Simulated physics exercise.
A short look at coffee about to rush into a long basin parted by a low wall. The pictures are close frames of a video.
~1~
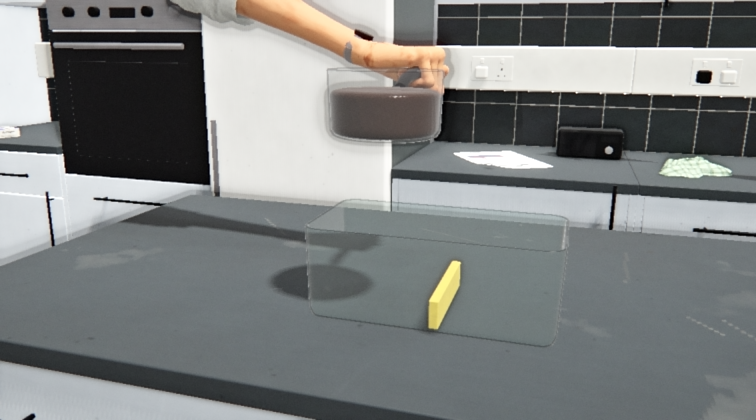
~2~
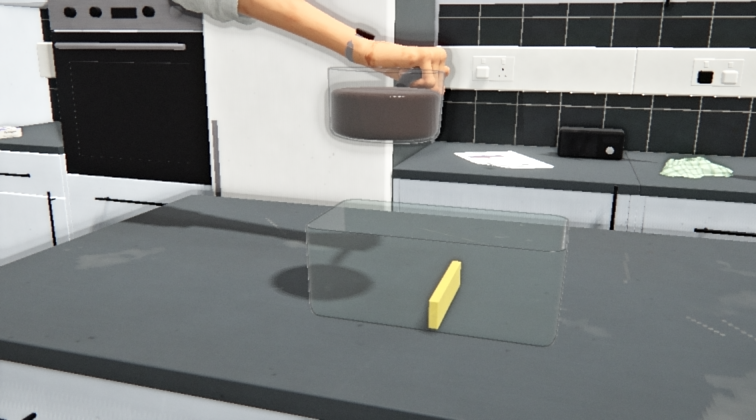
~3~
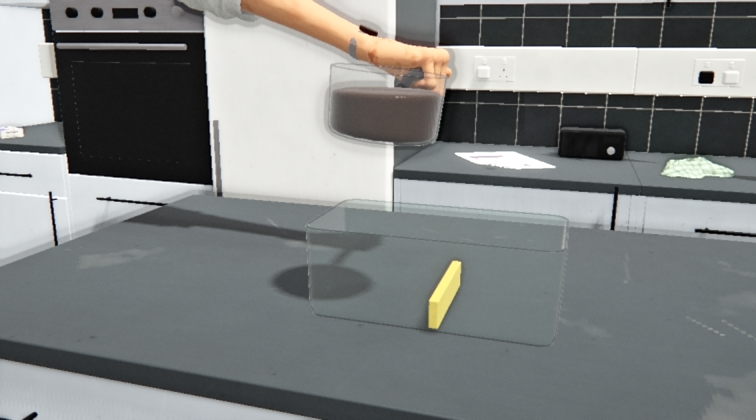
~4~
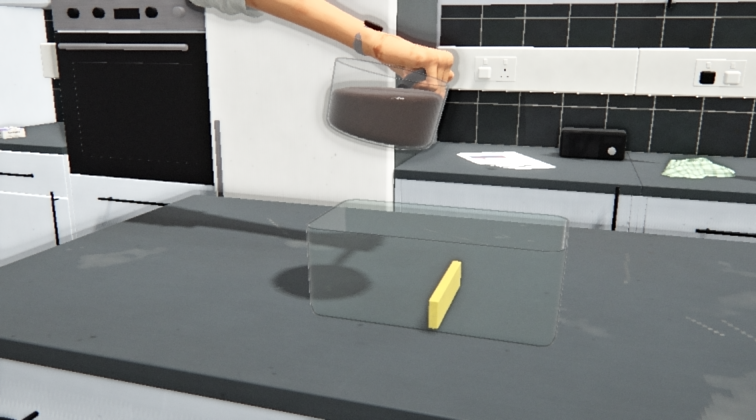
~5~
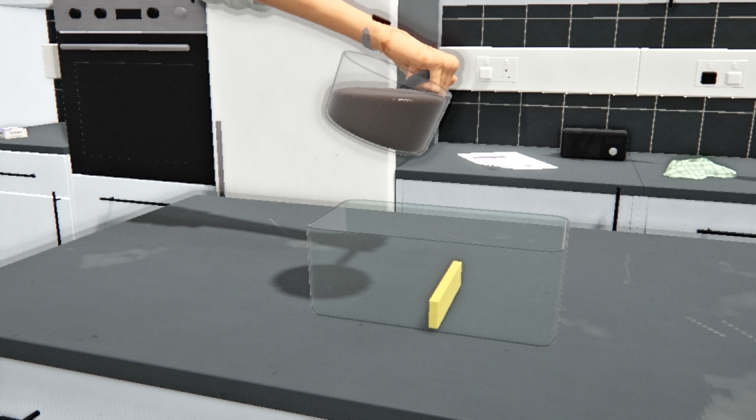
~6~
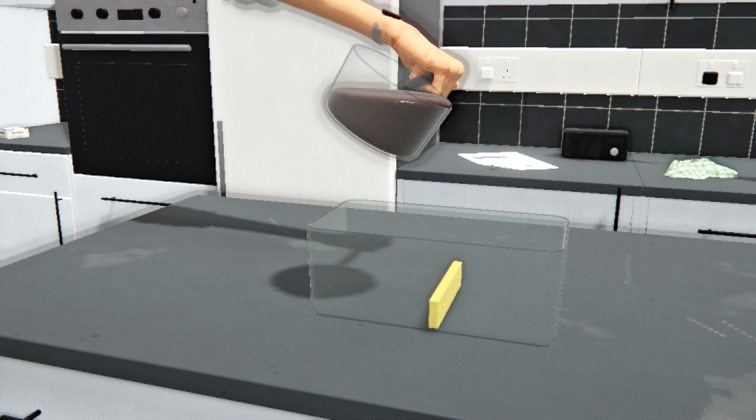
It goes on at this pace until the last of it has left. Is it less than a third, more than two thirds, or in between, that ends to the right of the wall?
The share right of the wall is over two thirds.
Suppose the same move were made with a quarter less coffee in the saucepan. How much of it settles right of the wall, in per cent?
Near 90 %.
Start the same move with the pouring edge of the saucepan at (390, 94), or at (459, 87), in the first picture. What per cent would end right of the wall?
The first gives 15 %, the second 85 %.
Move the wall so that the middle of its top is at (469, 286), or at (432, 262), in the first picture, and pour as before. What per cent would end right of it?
About 60 and 95 per cent.
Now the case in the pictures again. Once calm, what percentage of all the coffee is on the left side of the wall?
Near 15 %.
A moment on, the saucepan is tipped on its side and 42 per cent is still to pour, 0 is left of the wall and 17 right of it.
Next, the saucepan is tipped on its side and 12 per cent is still to pour, 5 is left of the wall and 72 right of it.
Then the saucepan is tipped on its side and 3 per cent is still to pour, 10 is left of the wall and 82 right of it.
Later the saucepan is tipped on its side and 1 per cent is still to pour, 11 is left of the wall and 86 right of it.
Finally, 13 per cent lies left of the wall, 86 right of it and 1 outside.
